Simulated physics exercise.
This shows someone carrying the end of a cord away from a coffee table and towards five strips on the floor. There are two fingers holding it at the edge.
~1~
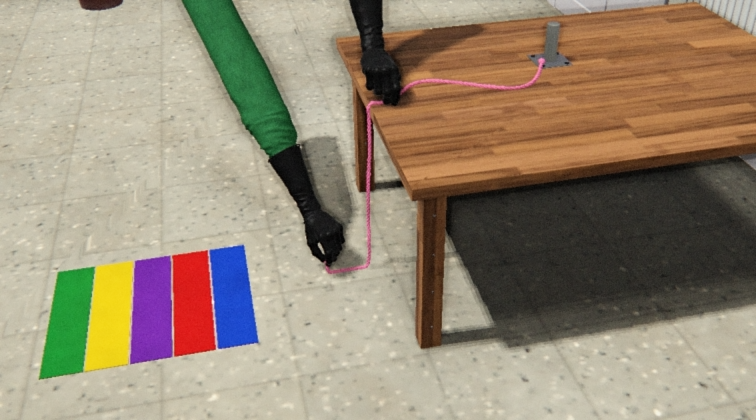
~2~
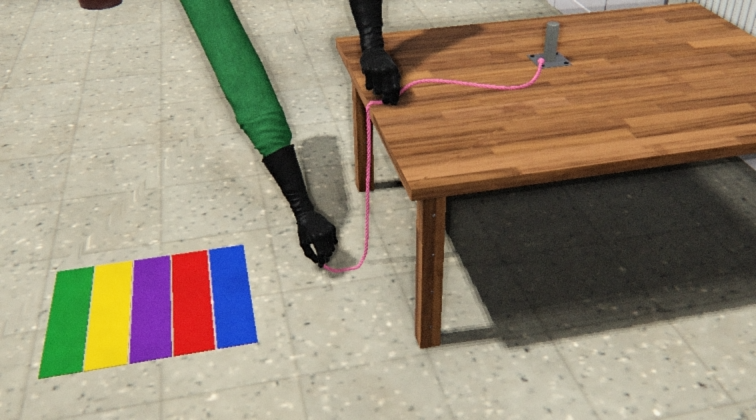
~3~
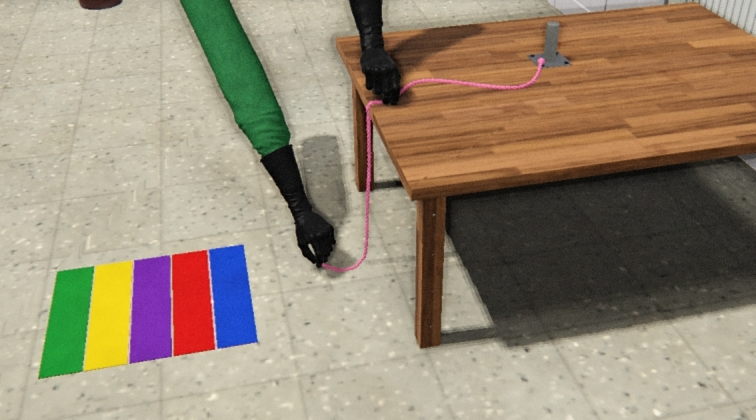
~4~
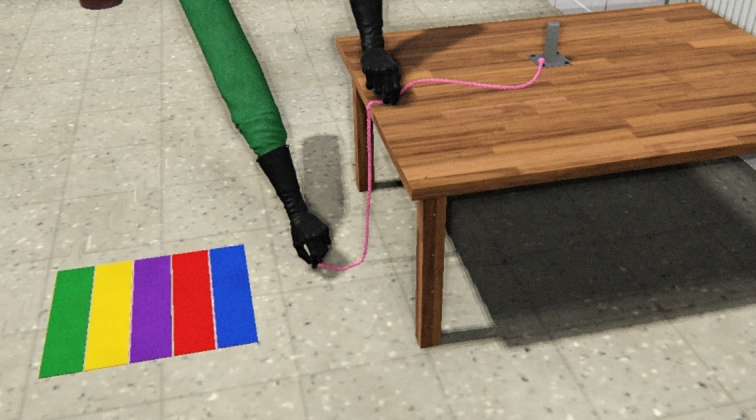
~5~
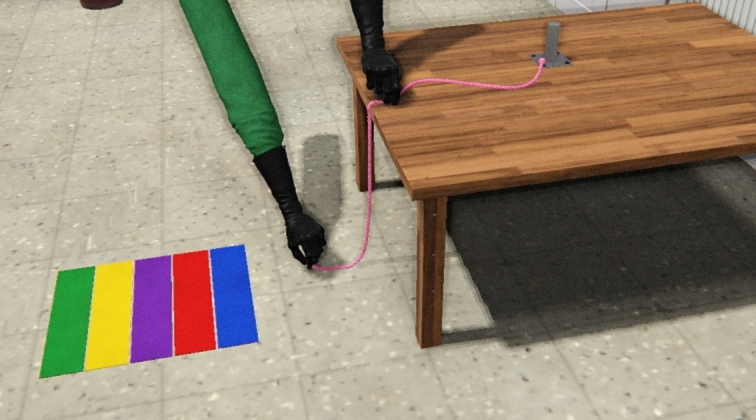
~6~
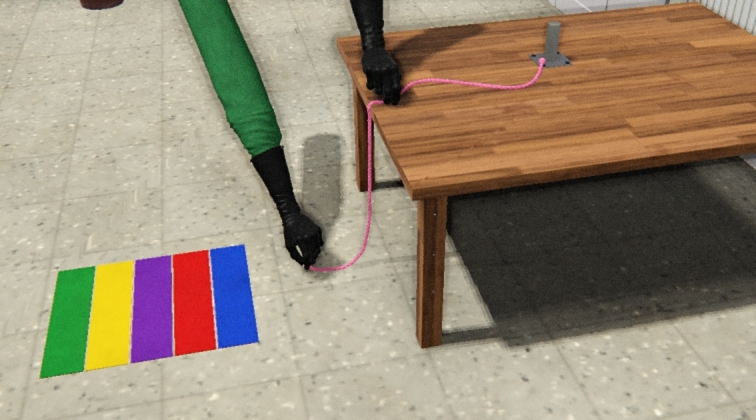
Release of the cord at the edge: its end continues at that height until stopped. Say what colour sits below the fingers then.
It is purple.
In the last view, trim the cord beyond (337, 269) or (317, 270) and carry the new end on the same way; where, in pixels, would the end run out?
In turn, (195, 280) for the first and (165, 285) for the second.
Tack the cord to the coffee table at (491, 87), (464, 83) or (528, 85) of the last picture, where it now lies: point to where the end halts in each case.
Readings in order - (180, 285), (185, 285), (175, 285).
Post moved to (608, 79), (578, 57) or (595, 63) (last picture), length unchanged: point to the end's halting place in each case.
The places come out near (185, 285), (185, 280) and (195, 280).
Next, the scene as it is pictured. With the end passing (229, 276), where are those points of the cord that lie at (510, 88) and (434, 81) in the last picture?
First mark (472, 76), second mark (406, 91).
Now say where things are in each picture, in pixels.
End (326, 262); blue (236, 326); red (194, 333); purple (152, 340); yellow (108, 347); green (64, 354), in the first picture.
End (319, 262); cord through (538, 74) (478, 86) (408, 87) (369, 123) (368, 190) (366, 253), in the second picture.
End (317, 263), in the third picture.
End (312, 263); cord through (539, 74) (479, 85) (408, 87) (369, 123) (369, 189) (365, 253), in the fourth picture.
End (307, 264), in the fifth picture.
End (305, 264); cord through (539, 74) (479, 85) (409, 87) (370, 123) (370, 189) (361, 253), in the sixth picture.
Early on, end near (229, 276); over blue.
Midway, end near (178, 284); over red.
At the end of the slack, end near (146, 289); over purple. The end stops over the purple strip.
